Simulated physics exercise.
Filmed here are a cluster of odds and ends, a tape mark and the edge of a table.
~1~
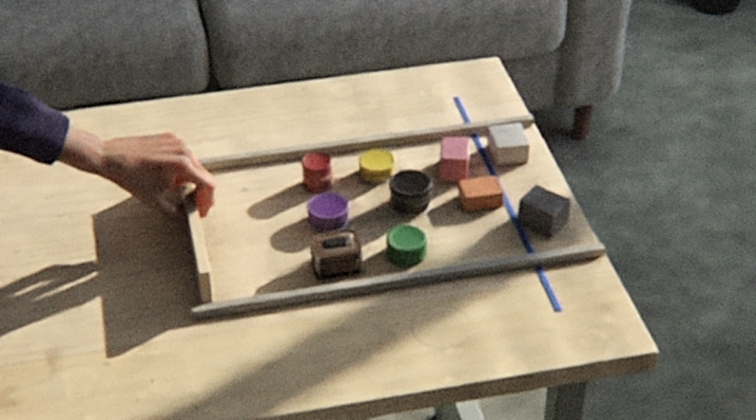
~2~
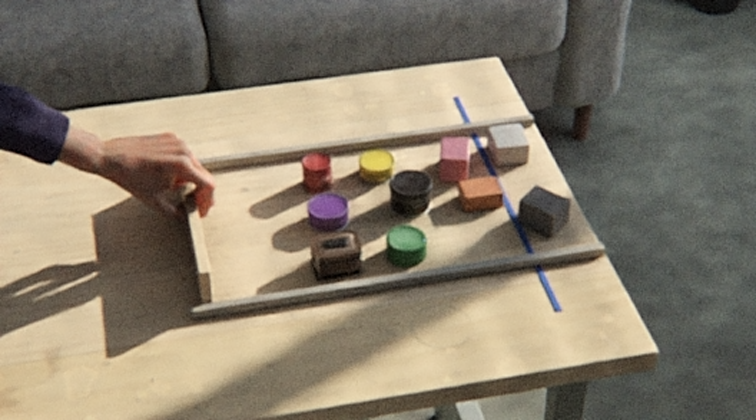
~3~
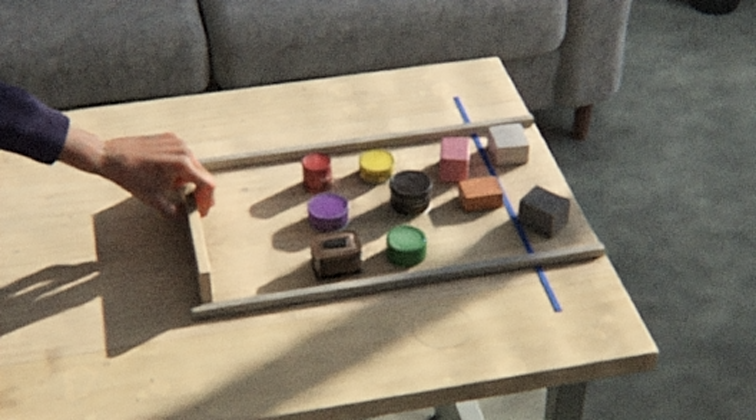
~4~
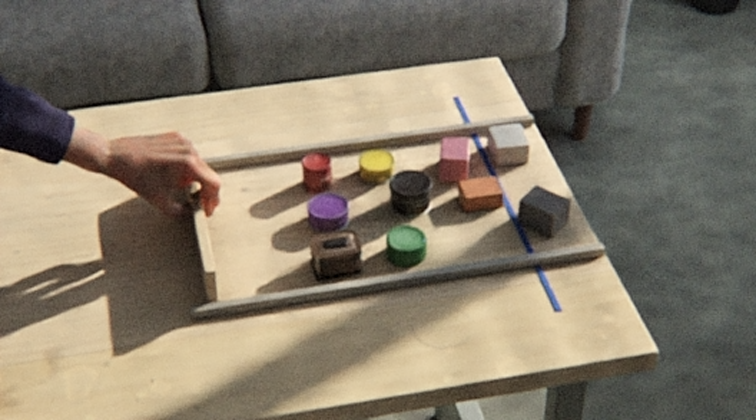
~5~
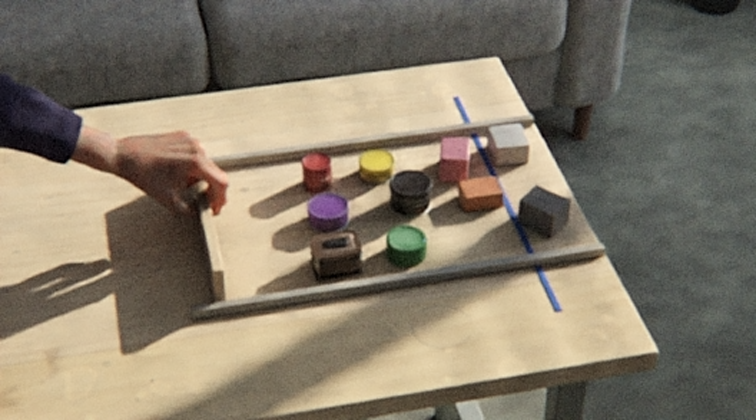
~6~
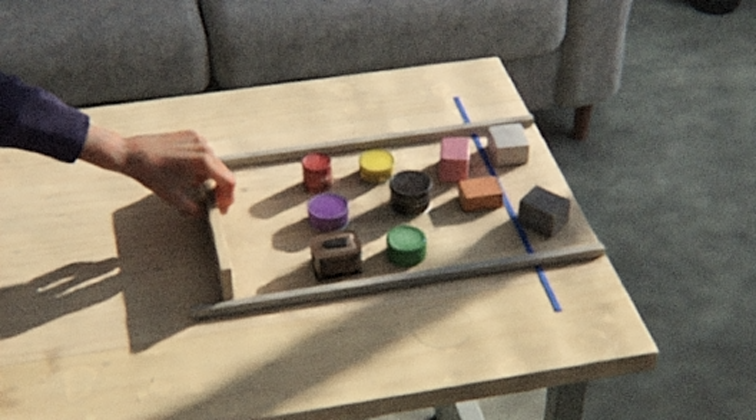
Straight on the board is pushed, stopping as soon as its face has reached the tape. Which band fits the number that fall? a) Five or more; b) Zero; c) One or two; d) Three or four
(c) One or two.
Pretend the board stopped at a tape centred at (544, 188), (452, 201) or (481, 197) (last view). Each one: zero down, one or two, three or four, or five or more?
Taking them in turn, five or more; none; either one or two.
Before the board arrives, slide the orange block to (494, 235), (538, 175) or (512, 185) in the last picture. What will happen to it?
In order, it goes down; goes down; goes down.
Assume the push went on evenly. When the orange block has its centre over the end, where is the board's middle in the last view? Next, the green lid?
(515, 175) and (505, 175), more or less.
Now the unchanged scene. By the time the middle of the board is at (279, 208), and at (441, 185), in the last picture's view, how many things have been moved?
Counts: 0 and 10.
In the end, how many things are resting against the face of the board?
Tally at the end: 4.
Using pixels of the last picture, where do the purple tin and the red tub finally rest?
The first near (523, 186), the second near (502, 150).
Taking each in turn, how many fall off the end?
The number that fall is 2.
Soon after, none off yet; grey block at rest near (544, 211); white block at rest near (508, 145); orange block at rest near (481, 194).
At rest, the number that fall off is one or two; fallen, white block and grey block.
